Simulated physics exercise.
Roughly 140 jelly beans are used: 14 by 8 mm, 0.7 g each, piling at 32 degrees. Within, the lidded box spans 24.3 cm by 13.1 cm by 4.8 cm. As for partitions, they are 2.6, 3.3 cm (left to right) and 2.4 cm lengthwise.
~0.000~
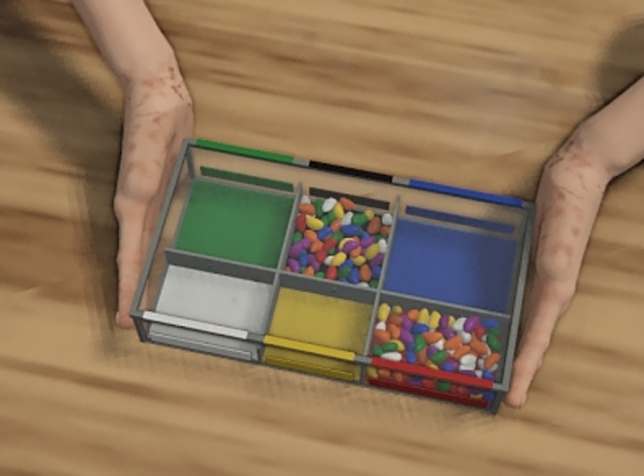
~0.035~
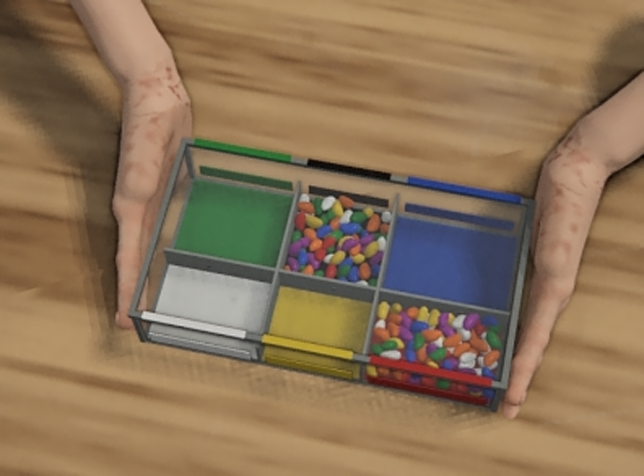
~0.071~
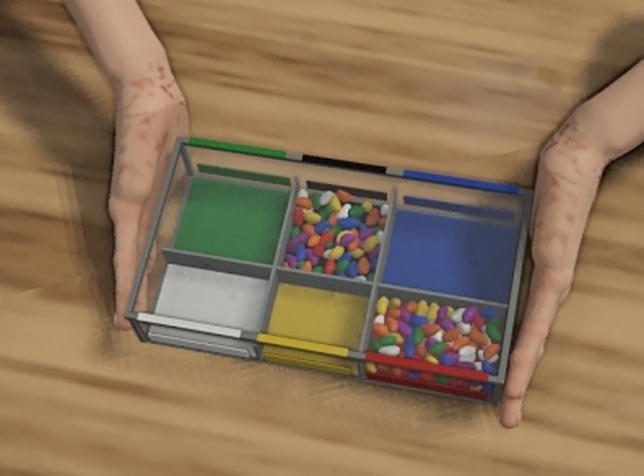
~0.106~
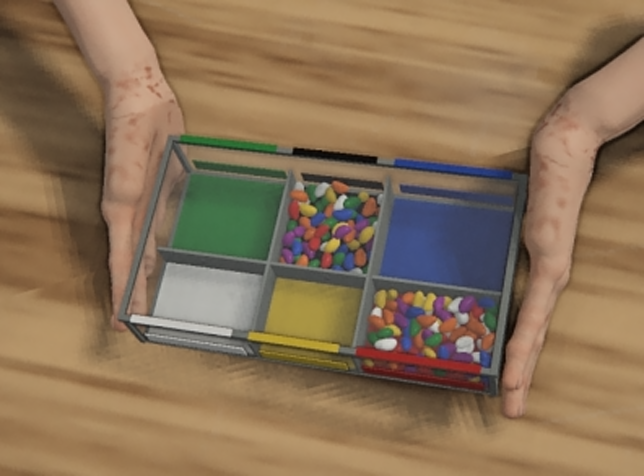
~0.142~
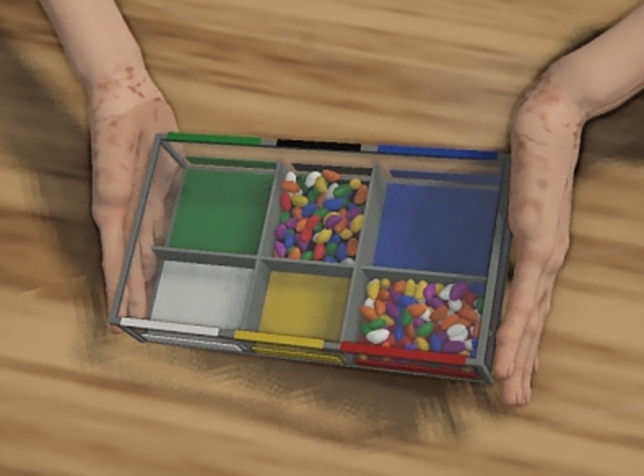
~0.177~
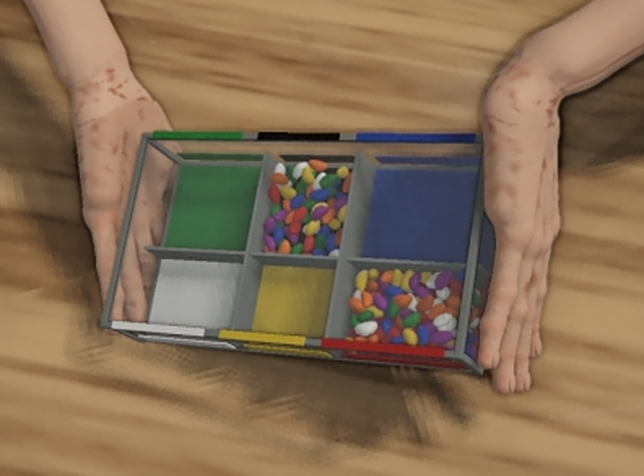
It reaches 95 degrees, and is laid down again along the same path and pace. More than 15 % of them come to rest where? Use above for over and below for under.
Verdicts: Red above, blue below, green below, yellow below, white above, black below.
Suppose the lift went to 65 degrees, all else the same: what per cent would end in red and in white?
Red: 45, white: 15 (per cent).
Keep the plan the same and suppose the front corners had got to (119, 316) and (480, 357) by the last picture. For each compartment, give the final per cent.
In per cent, the final split is red 40, blue 0, green 10, yellow 5, white 35, black 5.
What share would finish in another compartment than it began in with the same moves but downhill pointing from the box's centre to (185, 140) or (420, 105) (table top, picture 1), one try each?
Roughly 55 % for the first direction, roughly 45 % for the second.
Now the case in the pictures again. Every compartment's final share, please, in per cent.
Red 45 / blue 0 / green 5 / yellow 5 / white 45 / black 5, all in percent.
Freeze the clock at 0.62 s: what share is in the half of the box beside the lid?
Roughly 80 percent of the pieces.
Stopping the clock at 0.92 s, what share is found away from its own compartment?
Around 50 per cent.
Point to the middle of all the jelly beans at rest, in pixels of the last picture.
Look around (275, 325) in the last picture.
Then, at 0.62 s, tilt 94 degrees; red 50 %, green 10 %, yellow 10 %, white 10 %, black 20 %.
Then, at 0.92 s, tilt 39 degrees; red 45 %, green 5 %, white 45 %, black 5 %.
Then, at 1.32 s, tilt 0 degrees; red 45 %, green 5 %, yellow 5 %, white 45 %, black 5 %.
At rest (1.8 s), red 45 %, blue 0 %, green 5 %, yellow 5 %, white 45 %, black 5 %.
